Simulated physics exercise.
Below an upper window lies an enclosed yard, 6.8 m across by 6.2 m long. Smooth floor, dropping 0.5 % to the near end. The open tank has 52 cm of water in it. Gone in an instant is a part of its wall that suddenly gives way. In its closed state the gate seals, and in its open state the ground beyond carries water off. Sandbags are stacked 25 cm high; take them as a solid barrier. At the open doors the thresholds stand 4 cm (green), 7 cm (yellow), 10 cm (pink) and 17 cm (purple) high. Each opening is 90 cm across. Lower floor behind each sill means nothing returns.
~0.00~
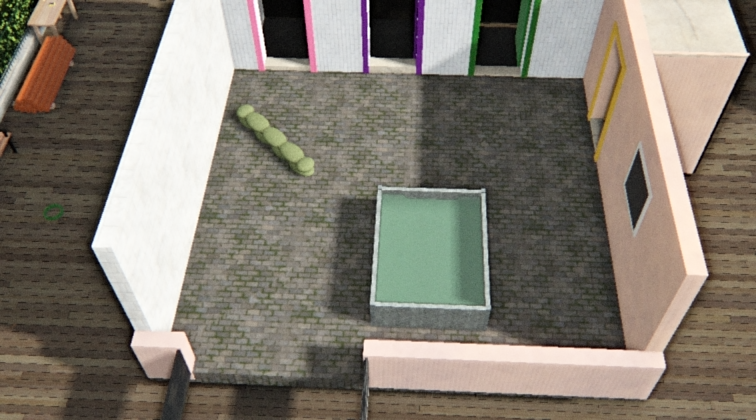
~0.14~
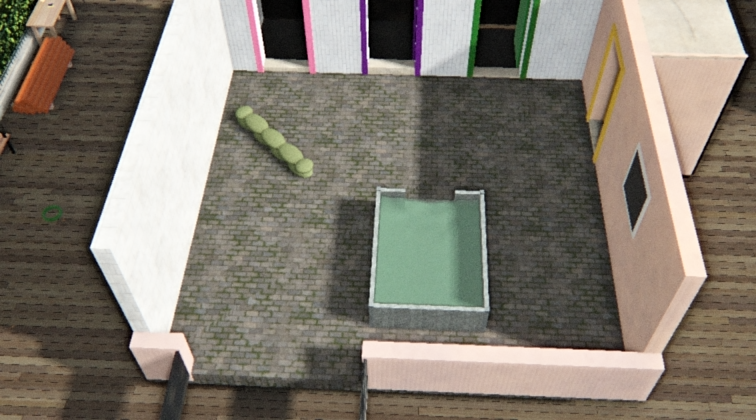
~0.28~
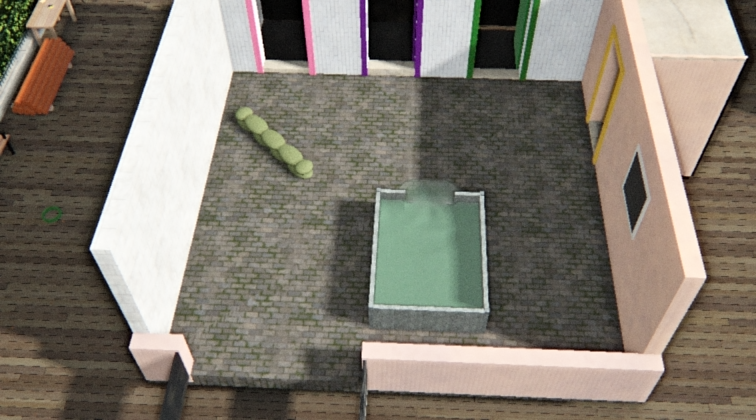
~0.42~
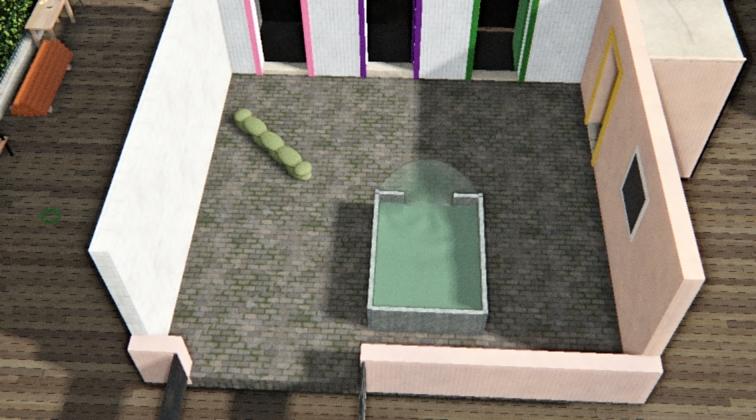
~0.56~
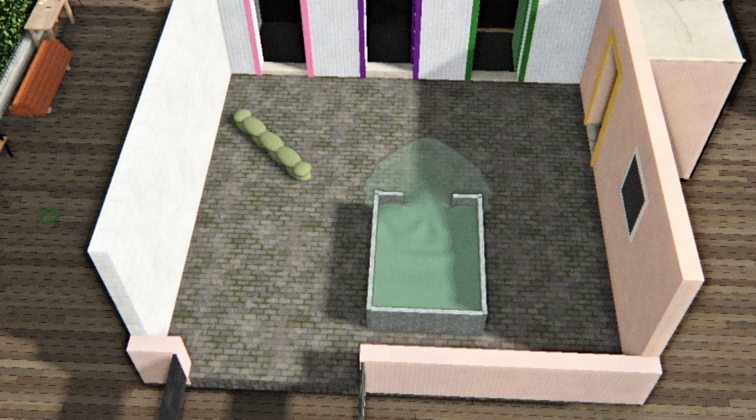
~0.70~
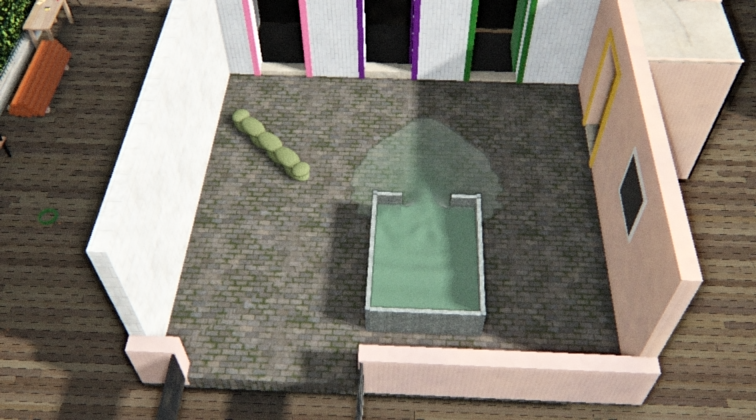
At the start, a rectangular tank of still green water stands in a paved, walled yard, with a row of pale green rounded shapes nearby. Part of the tank's far wall disappears, and water pours through the gap, spreading across the paving behind it in a widening, translucent fan toward the doorways.
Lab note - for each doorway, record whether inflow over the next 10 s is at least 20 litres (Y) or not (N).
The green door is going to break the limit, the yellow door is going to hold within the limit, the pink door is going to hold within the limit, the purple door is going to hold within the limit.
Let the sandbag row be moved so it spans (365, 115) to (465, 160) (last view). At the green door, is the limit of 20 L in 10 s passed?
So green stays inside.
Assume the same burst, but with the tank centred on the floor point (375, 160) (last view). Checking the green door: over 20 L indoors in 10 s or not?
Well, green ends up inside the mark.
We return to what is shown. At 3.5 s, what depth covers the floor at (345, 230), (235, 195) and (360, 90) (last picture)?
The depths come out at 0, 0 and 11 centimetres, in the order listed.
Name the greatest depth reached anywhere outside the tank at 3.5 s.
I'd say near 20 centimetres.
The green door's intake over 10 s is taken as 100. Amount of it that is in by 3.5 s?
That works out near 50%.
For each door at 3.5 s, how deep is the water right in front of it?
Depth readings (cm): Green = 10; yellow = 4; pink = 7; purple = 12.
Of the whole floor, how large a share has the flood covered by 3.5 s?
I'd say around 40 % is wet.
After 1.4 s water covers 25 % of the floor and is deepest (30 cm) near (422, 214); green door not reached, yellow door not reached, pink door not reached, purple door 3 cm at the sill, 0 L in.
After 2.2 s water covers 35 % of the floor and is deepest (26 cm) near (422, 214); green door 9 cm at the sill, 14 L in, yellow door not reached, pink door not reached, purple door 15 cm at the sill, 0 L in.
After 3.5 s water covers 40 % of the floor and is deepest (20 cm) near (422, 214); green door 10 cm at the sill, 57 L in, yellow door 4 cm at the sill, 0 L in, pink door 7 cm at the sill, 0 L in, purple door 12 cm at the sill, 0 L in.
After 6.0 s water covers 55 % of the floor and is deepest (12 cm) near (422, 214); green door 9 cm at the sill, 92 L in, yellow door 5 cm at the sill, 0 L in, pink door 10 cm at the sill, 0 L in, purple door 9 cm at the sill, 0 L in.
After 10.0 s water covers 80 % of the floor and is deepest (8 cm) near (422, 214); green door 5 cm at the sill, 113 L in, yellow door 5 cm at the sill, 0 L in, pink door 7 cm at the sill, 1 L in, purple door 6 cm at the sill, 0 L in.
